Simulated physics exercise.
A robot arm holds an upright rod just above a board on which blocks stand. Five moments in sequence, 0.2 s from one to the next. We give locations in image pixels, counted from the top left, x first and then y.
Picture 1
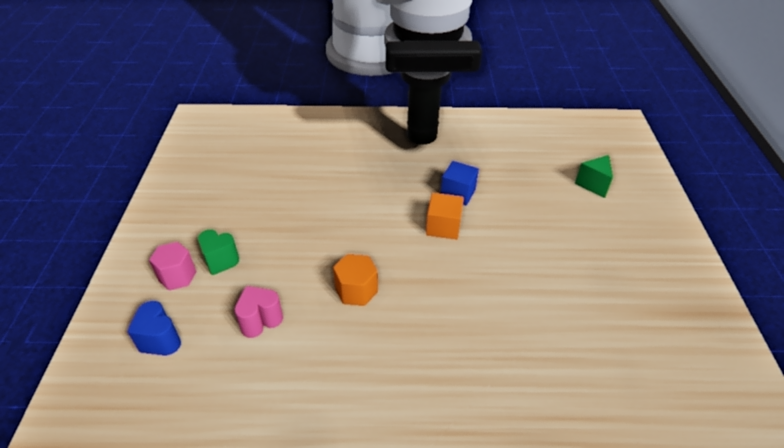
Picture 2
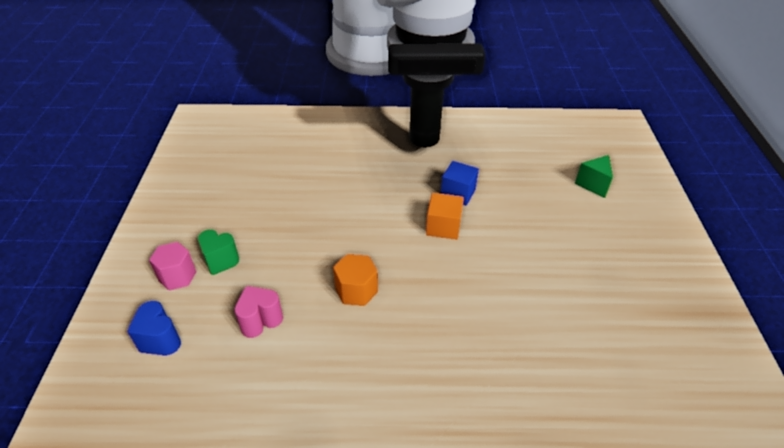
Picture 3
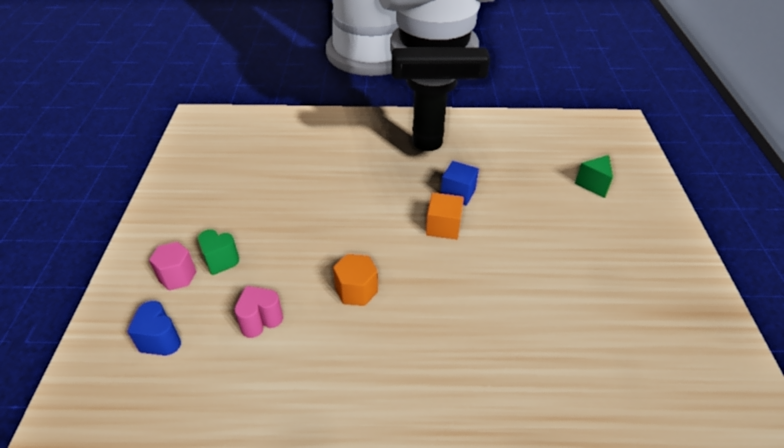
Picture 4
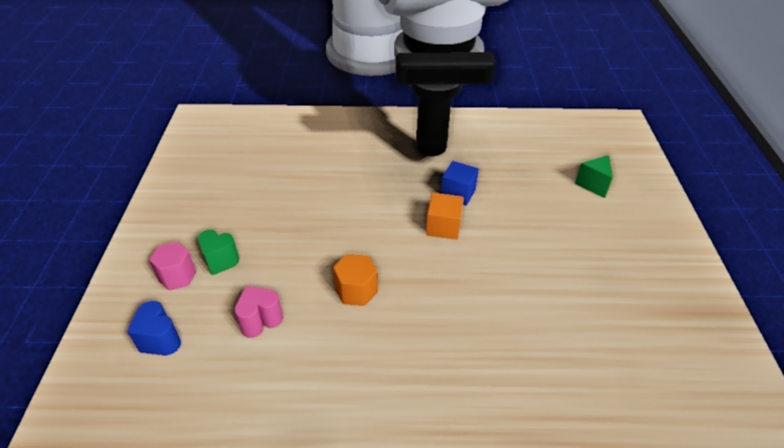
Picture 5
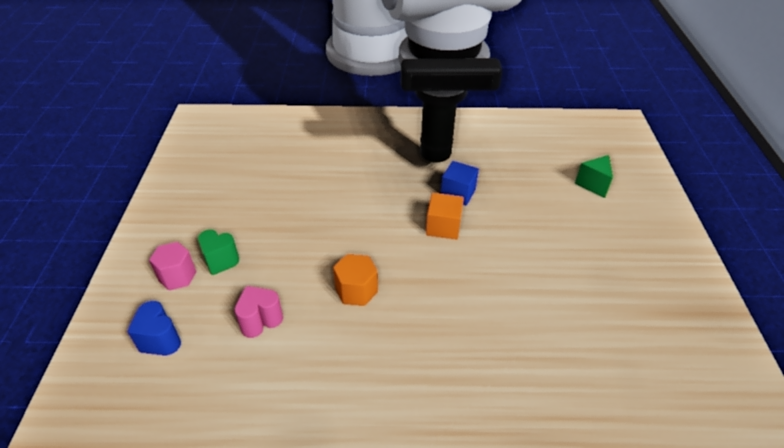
A robot arm's black rod crept slightly forward and to the right over a wooden board, drawing close to a blue block beside an orange one, while all the scattered colored blocks stayed still.
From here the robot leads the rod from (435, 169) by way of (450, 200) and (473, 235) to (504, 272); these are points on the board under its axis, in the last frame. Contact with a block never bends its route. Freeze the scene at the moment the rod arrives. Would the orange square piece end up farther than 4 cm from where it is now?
I expect not.
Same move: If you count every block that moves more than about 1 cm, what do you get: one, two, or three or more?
2 blocks.
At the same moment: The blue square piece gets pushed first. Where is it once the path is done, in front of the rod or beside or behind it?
Slipped clear.
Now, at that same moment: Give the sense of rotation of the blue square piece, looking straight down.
Looking down, my answer is that the blue square piece rotates anticlockwise.
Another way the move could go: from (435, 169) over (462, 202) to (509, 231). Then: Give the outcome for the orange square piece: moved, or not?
At the end, its place is the same.
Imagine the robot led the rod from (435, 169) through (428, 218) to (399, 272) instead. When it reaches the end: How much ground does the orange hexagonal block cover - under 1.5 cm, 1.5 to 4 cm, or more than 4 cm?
I reckon it covers less than 1.5 cm.
What follows on the original path. One third of the way, rod at (452, 186); blue square piece at (484, 187).
Two thirds of the way, rod at (476, 220); orange square piece at (445, 222), turned 50° clockwise; blue square piece at (498, 194), turned 45° anticlockwise.
At the end, rod at (508, 257); orange square piece at (445, 222), turned 55° clockwise; blue square piece at (498, 194), turned 45° anticlockwise.
